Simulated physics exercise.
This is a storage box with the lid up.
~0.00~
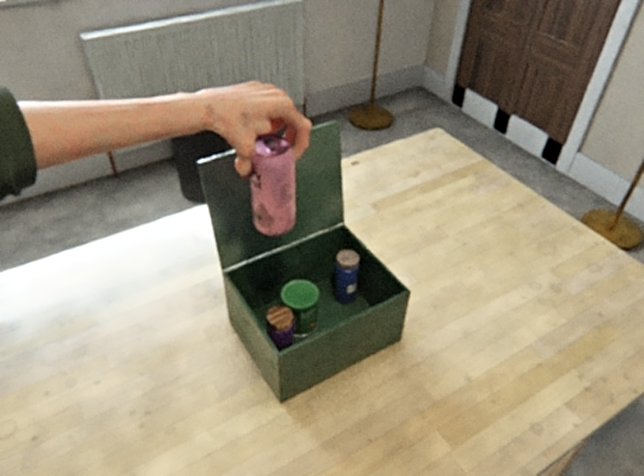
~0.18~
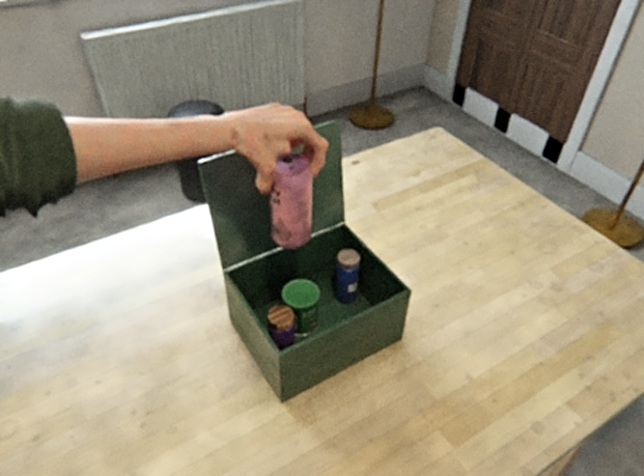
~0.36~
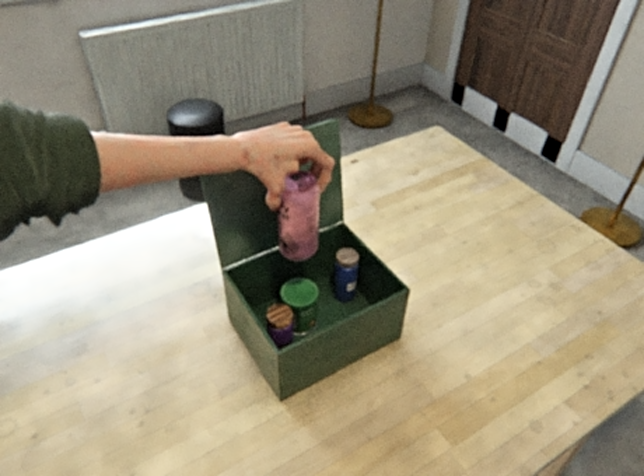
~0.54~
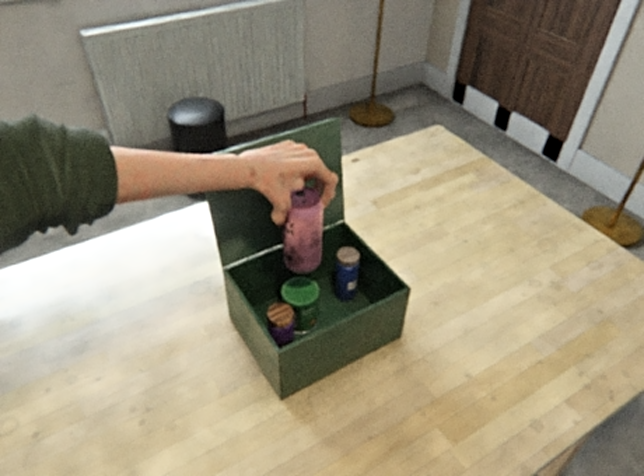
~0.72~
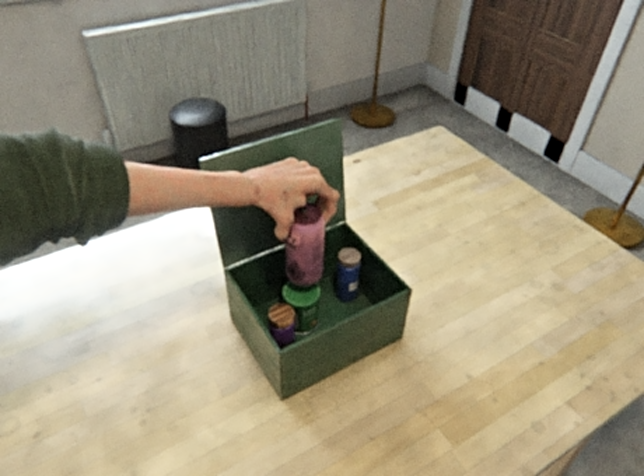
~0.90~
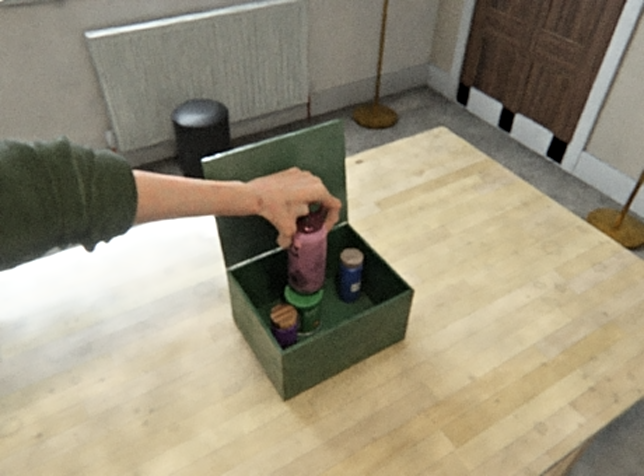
A hand and forearm in a dark green sleeve reach in from the left, holding a pink can above an open green storage box on a pale wooden table, seen from above at an angle. Inside are a green tin, a purple shaker at front left and a blue shaker at right. The hand moves slightly right and lowers the can behind the green tin, while the view barely shifts.
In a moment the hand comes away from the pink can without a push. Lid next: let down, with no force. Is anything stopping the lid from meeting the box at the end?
The gap remains.
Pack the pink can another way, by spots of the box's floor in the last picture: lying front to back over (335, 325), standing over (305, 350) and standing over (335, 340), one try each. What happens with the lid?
Lid down; lid down; lid left open.
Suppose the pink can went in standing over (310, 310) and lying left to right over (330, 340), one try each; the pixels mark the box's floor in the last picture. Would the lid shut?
The lid stays partly open the first time and goes all the way down the second time.
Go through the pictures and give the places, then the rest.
On its way; pink can (273, 188); purple shaker (281, 336), in the first picture.
On its way; pink can (291, 203); green tin (301, 308), in the second picture.
On its way; pink can (298, 218); blue shaker (346, 276), in the third picture.
On its way; pink can (302, 232); purple shaker (281, 333), in the fourth picture.
On its way; pink can (305, 247); green tin (302, 307), in the fifth picture.
In place under the hand; pink can (307, 255); blue shaker (350, 276), in the sixth picture.
By 2.70 s, lid 68° above the rim; pink can tilted by 4° near (308, 256).
By 3.60 s, lid 35° above the rim; pink can tilted by 55° near (330, 285).
When it is over (6.5 s), lid 20° above the rim; lying over in the box, pink can; the other 3 as before. End places, in pixels of the last picture, pink can near (334, 293).
